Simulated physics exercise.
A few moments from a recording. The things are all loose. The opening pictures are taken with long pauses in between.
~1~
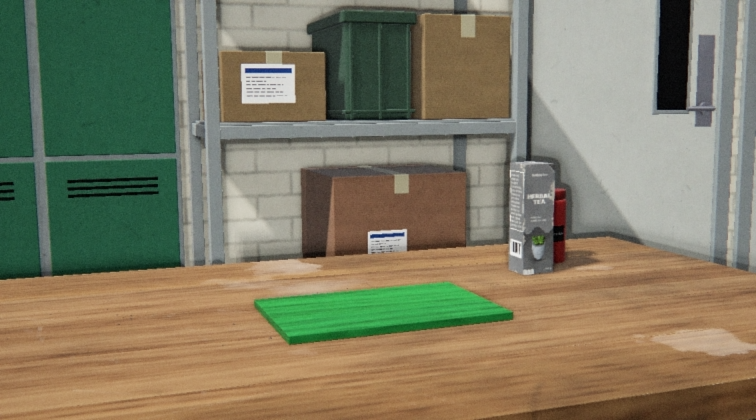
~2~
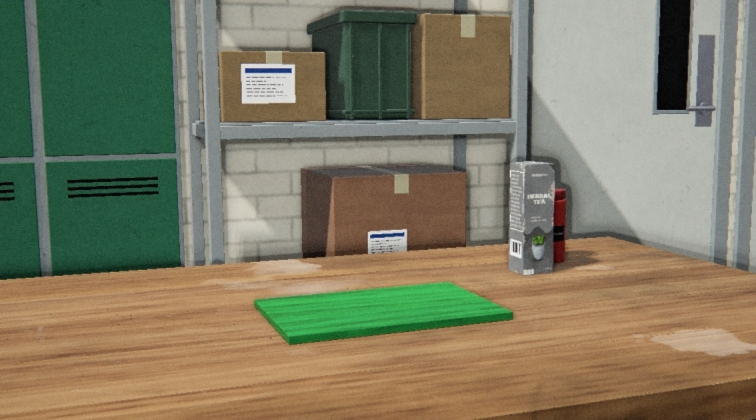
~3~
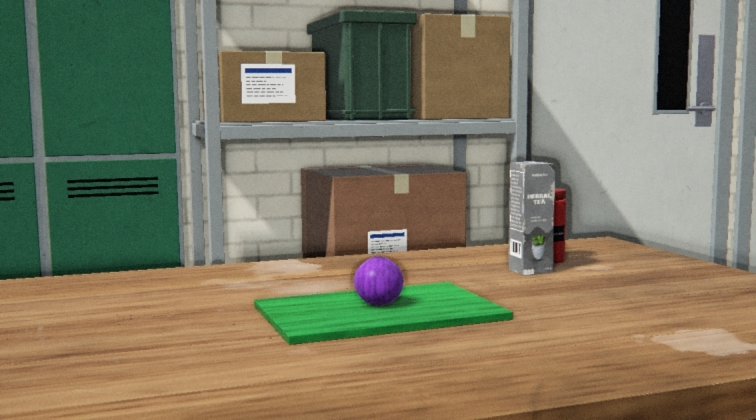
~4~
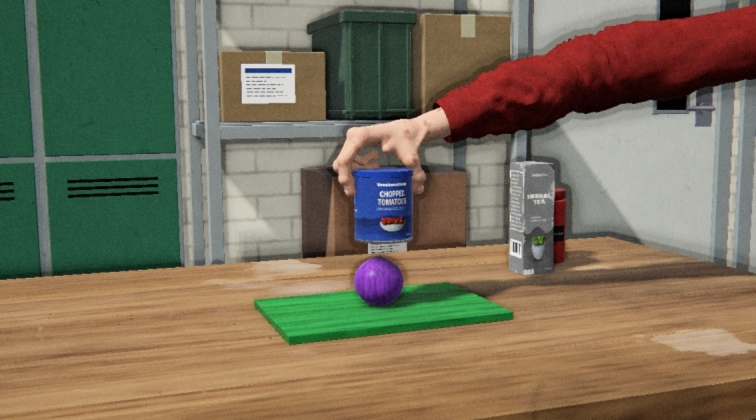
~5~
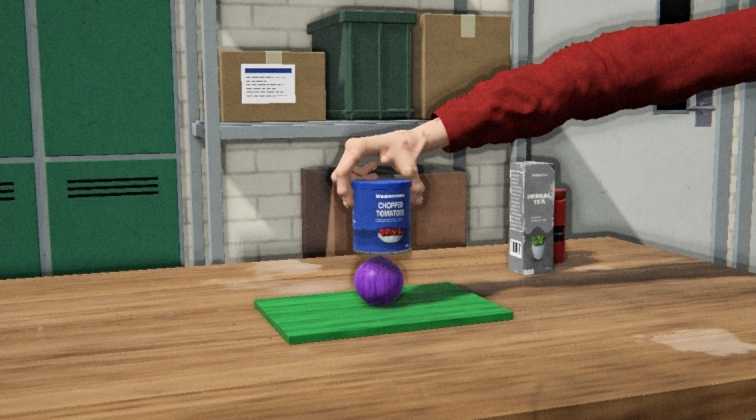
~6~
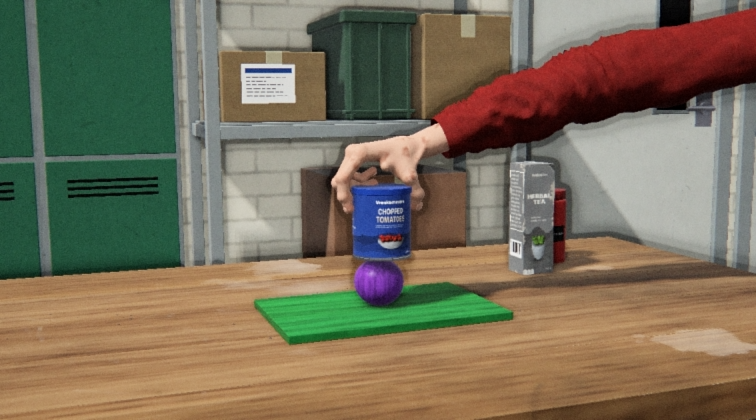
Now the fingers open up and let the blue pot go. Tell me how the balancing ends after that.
It ends with a fall.
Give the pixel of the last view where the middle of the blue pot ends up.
Look around (501, 268) in the final frame.
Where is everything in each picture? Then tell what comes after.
In the first frame, the last thing is not in view yet; grey carton (531, 218).
In the second frame, the last thing is not in view yet.
In the third frame, the last thing is not in view yet; grey carton (531, 218).
The fourth frame shows still above its spot; blue pot (384, 205).
The fifth frame shows still above its spot; blue pot (382, 215); grey carton (531, 218).
The sixth frame shows set down, still held; blue pot (382, 222).
Then, 0.50 s later than the last frame, blue pot now fallen.
Then, 0.70 s later than the last frame, things are still on the move.
When it is over, fallen, blue pot; the other 4 as before. End places, in pixels of the last picture, blue pot near (501, 268). The pile comes apart.
